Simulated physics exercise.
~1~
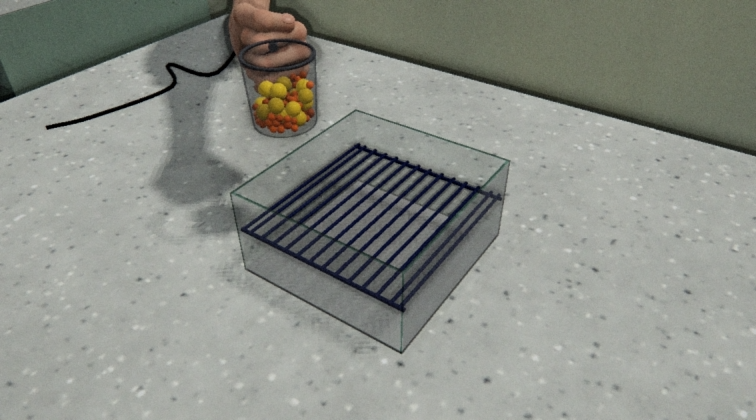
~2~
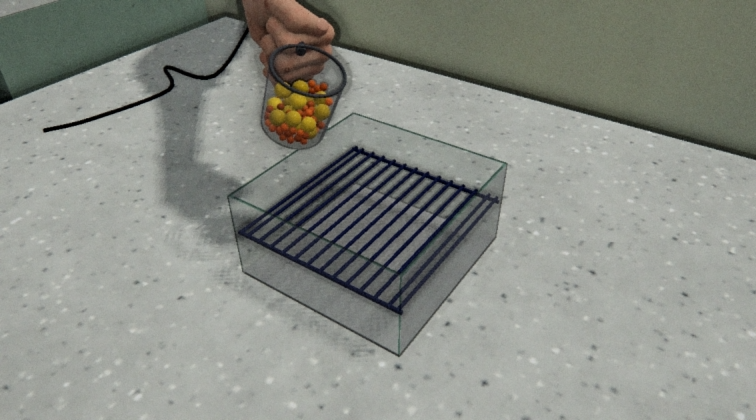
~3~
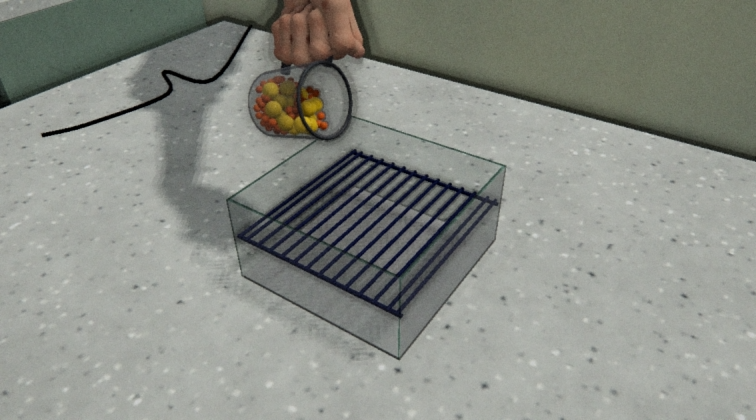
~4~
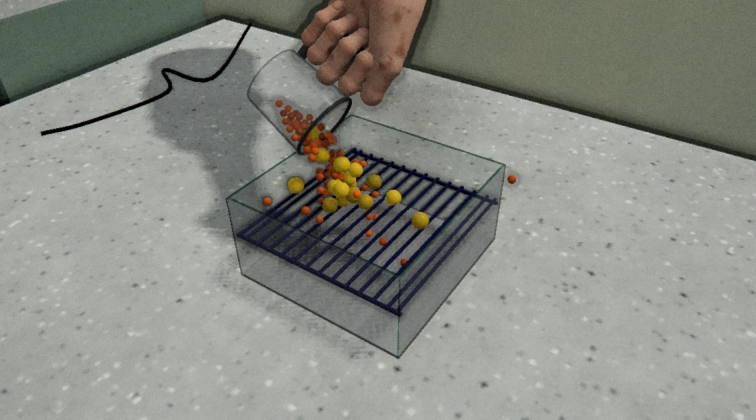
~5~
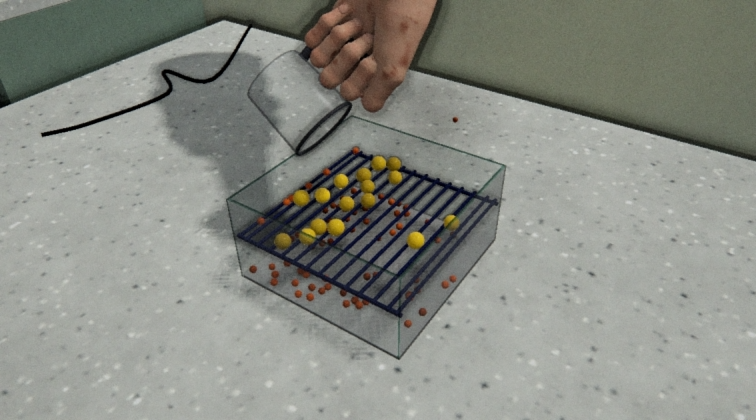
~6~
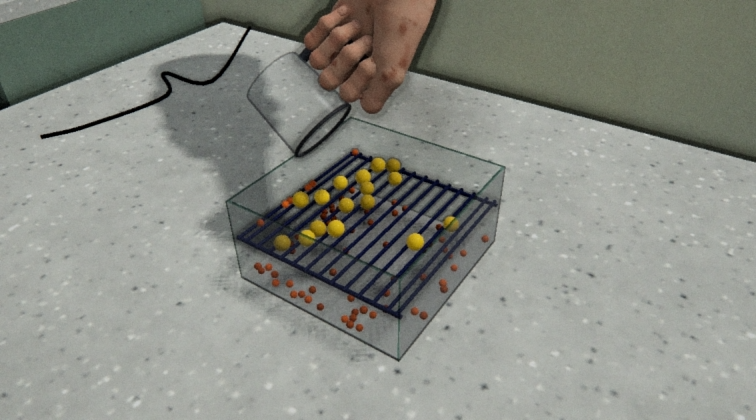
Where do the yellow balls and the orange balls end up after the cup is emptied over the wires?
The yellow balls are held back on top of the wires, while most of the orange ones pass between them to the bottom of the clear box. A few orange ones are still on the wires, and a small part lands outside the box.
